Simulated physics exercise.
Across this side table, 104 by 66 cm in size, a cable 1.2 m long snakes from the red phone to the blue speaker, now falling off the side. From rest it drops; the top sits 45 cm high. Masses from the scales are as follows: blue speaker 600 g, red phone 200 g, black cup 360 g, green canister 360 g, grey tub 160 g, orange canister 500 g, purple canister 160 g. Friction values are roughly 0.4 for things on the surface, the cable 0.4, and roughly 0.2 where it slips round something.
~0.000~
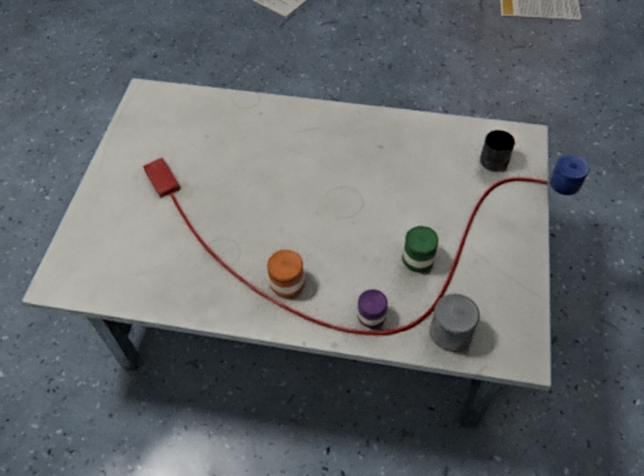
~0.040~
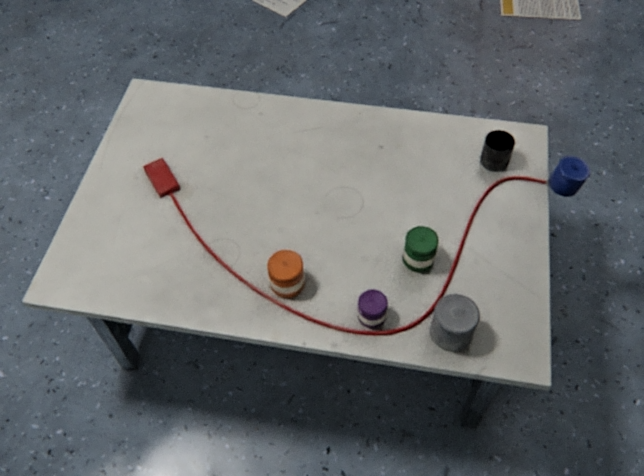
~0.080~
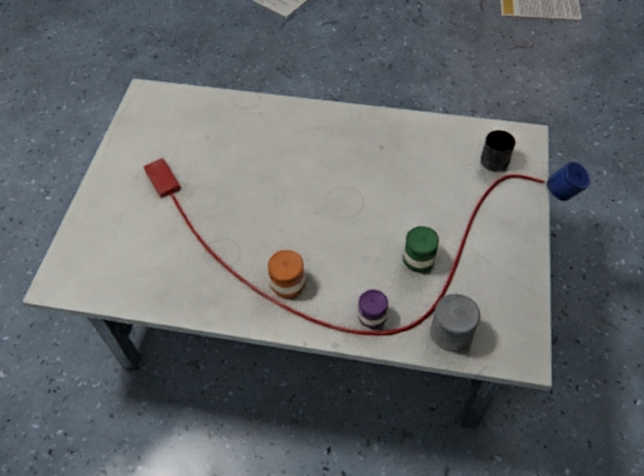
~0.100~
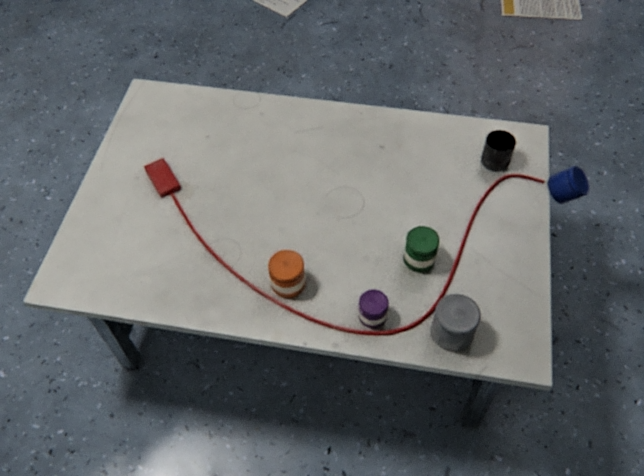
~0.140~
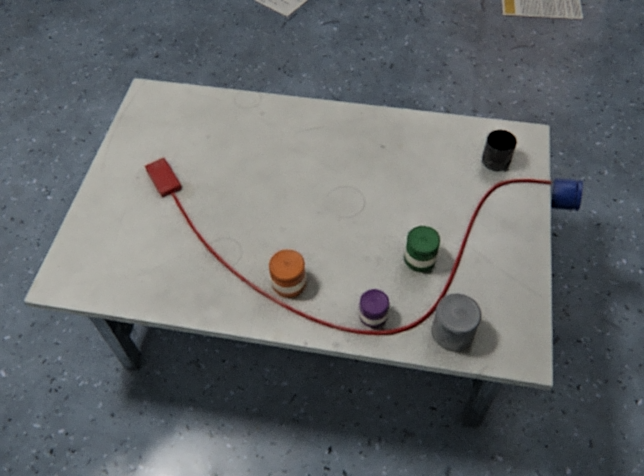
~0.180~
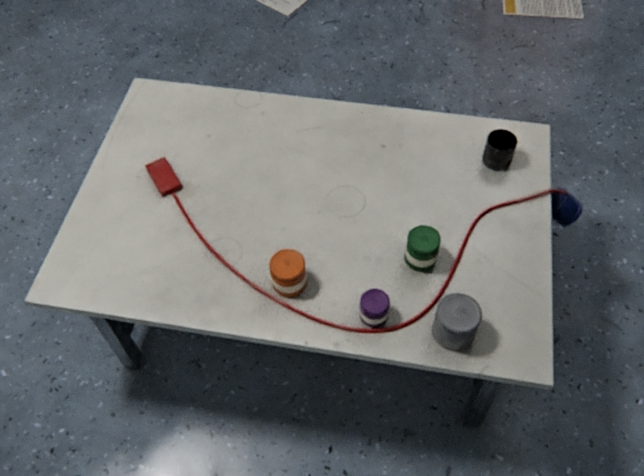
On a white side table holding several coloured canisters, a red cable curves from a red phone to a blue speaker, which tilts and drops slightly at the right edge, and the cable's right end shifts downward.
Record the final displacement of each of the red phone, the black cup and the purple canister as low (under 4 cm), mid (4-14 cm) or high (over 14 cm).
Red phone - high; black cup - low; purple canister - high.
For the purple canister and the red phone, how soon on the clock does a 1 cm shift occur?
Purple canister 0.26 s; red phone 0.28 s, roughly.
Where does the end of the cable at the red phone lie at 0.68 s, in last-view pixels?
(266, 283), roughly.
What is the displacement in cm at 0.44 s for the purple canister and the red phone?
Measured: Purple canister at 20 cm, red phone at 15 cm.
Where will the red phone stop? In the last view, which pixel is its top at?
End position in the last picture: Approx. (251, 263).
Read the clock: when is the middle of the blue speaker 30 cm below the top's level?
It happens at 0.32 seconds on the clock.
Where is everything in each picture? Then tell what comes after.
The first frame shows red phone (161, 175); black cup (500, 141); purple canister (373, 301); cable runs through (498, 184) (455, 262) (381, 333) (196, 234).
The second frame shows blue speaker (573, 167); cable runs through (497, 183) (381, 333) (196, 234).
The third frame shows blue speaker (569, 181); cable runs through (497, 182) (381, 333) (196, 234).
The fourth frame shows blue speaker (569, 185); cable runs through (497, 182) (382, 333) (197, 234).
The fifth frame shows blue speaker (567, 195); cable runs through (501, 184) (382, 333) (197, 233).
The sixth frame shows red phone (163, 174); black cup (503, 140); purple canister (375, 301); cable runs through (527, 199) (458, 258) (198, 233).
After 0.4 s, the cable's tail end at (224, 238); purple canister 18 cm off its start, red phone 17 cm off its start, blue speaker over the edge.
After 0.7 s, the cable's tail end at (266, 283); red phone 32 cm off its start, purple canister 25 cm off its start, blue speaker over the edge.
After 0.9 s, the cable's tail end at (266, 283); red phone 32 cm off its start at (251, 263), purple canister 25 cm off its start at (368, 196), blue speaker over the edge.
After 1.2 s, the cable's tail end at (266, 283); red phone 32 cm off its start, purple canister 25 cm off its start, blue speaker over the edge.
After 2.4 s, the cable's tail end at (266, 283); red phone 32 cm off its start at (251, 263), purple canister 25 cm off its start at (368, 196), black cup 0 cm off its start at (503, 140), blue speaker over the edge.
